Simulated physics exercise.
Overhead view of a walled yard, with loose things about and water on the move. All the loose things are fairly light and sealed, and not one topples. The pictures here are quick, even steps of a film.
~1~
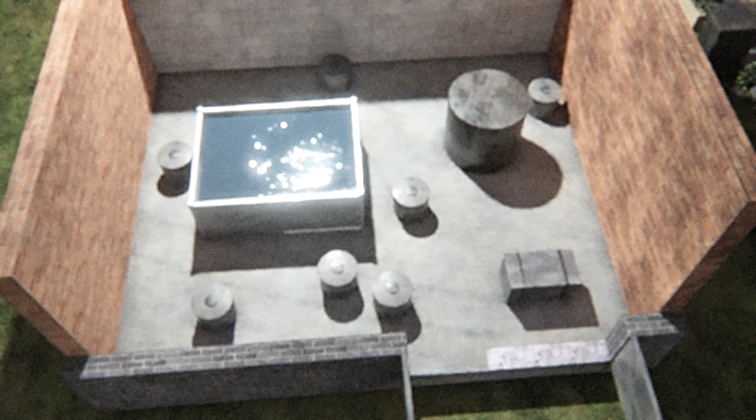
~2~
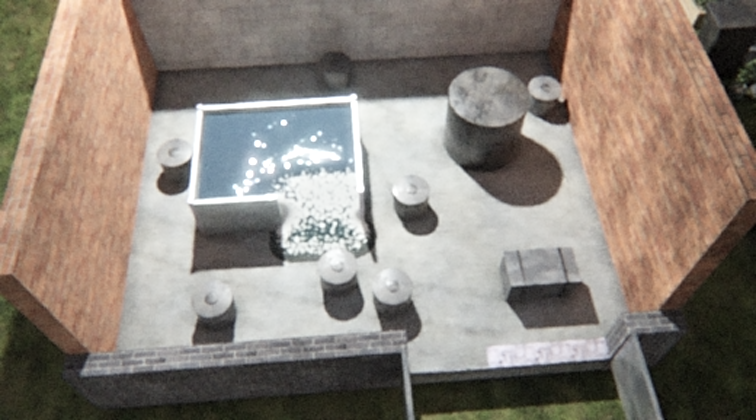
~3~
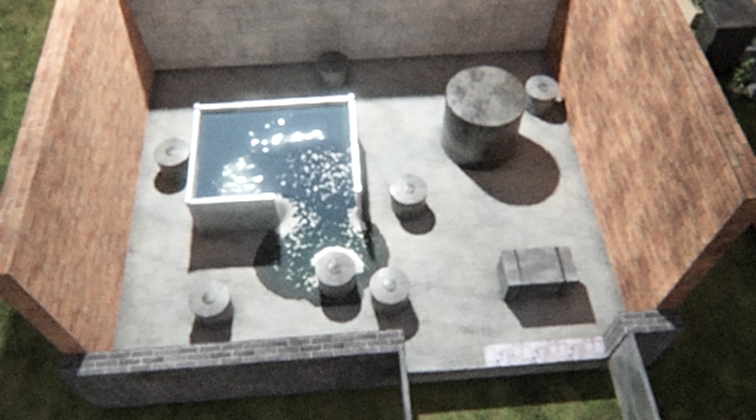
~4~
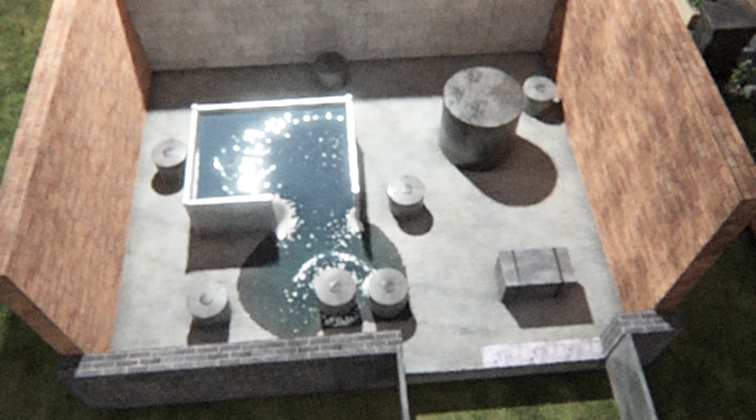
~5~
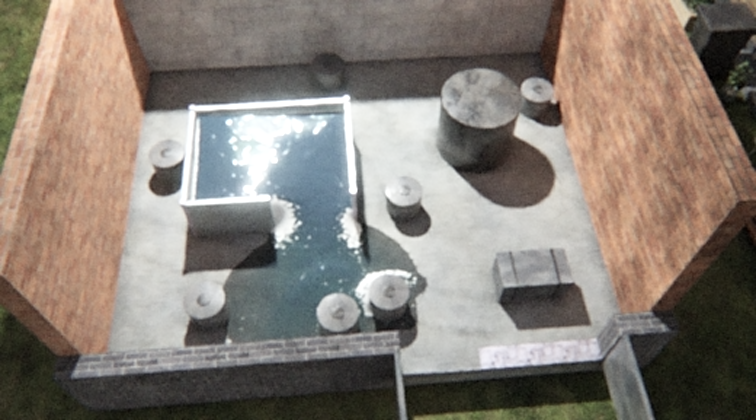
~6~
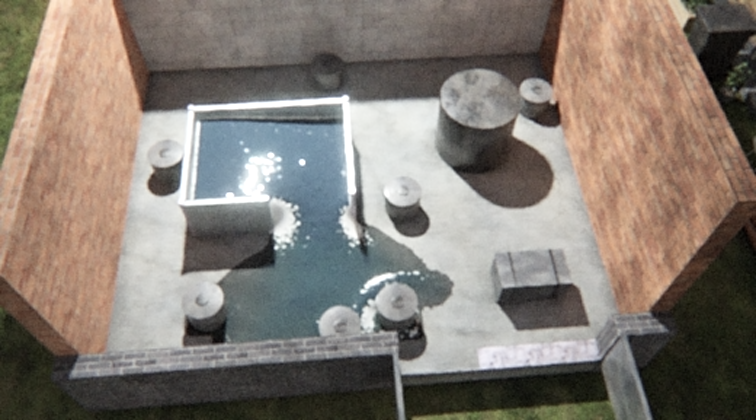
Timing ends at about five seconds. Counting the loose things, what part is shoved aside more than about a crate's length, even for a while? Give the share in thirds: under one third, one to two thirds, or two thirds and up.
Counting the far movers, it's in the middle - a third to two thirds.
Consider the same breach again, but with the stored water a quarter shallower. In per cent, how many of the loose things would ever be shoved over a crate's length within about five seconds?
Something like 40 percent.
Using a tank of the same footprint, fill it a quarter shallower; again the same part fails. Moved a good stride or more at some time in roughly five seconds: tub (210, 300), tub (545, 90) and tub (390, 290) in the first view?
Taking each in turn, the answer is came up short, came up short, did it.
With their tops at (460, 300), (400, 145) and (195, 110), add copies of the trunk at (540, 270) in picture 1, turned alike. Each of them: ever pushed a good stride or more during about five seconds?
In sequence: Pushed clear, doesn't go far, pushed clear.
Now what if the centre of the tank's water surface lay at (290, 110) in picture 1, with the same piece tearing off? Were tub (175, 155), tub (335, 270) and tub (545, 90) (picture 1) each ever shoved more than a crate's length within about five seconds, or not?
Object by object, in turn: Lingered near its place, travelled a good distance, lingered near its place.
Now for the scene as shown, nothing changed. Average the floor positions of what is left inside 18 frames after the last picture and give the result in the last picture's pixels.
It comes out somewhere near (384, 190).
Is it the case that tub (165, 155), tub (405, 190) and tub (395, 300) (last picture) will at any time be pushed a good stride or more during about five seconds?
In the order given: Covered the distance, fell short, covered the distance.
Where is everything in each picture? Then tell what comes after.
The first picture shows a tub at (337, 268) rests on the ground; a tub at (392, 288), on the bottom; 0 of 8 have shifted.
The second picture shows a tub at (337, 266) rests on the ground; a tub at (392, 286) rests on the ground; 0 of 8 have shifted.
The third picture shows a tub at (335, 268) rests on the ground, close to its start; a tub at (390, 285) rests on the ground; 0 of 8 have shifted.
The fourth picture shows a tub at (335, 287), on the bottom, close to its start; a tub at (388, 286) rests on the ground; 1 of 8 have shifted.
The fifth picture shows a tub at (338, 312), on the bottom, a stride from its start; a tub at (388, 291) rests on the ground, close to its start; 2 of 8 have shifted.
The sixth picture shows a tub at (340, 326) rests on the ground, a stride from its start; a tub at (397, 302), on the bottom, close to its start; 2 of 8 have shifted.
A moment on, 2 of 8 are well off their spots; 1 afloat.
Next, 2 of 8 are well off their spots; 0 afloat.
Later, 3 of 8 are well off their spots; 0 afloat.
In the end, 5 of 8 are well off their spots, and 5 have been at some point; 0 afloat.
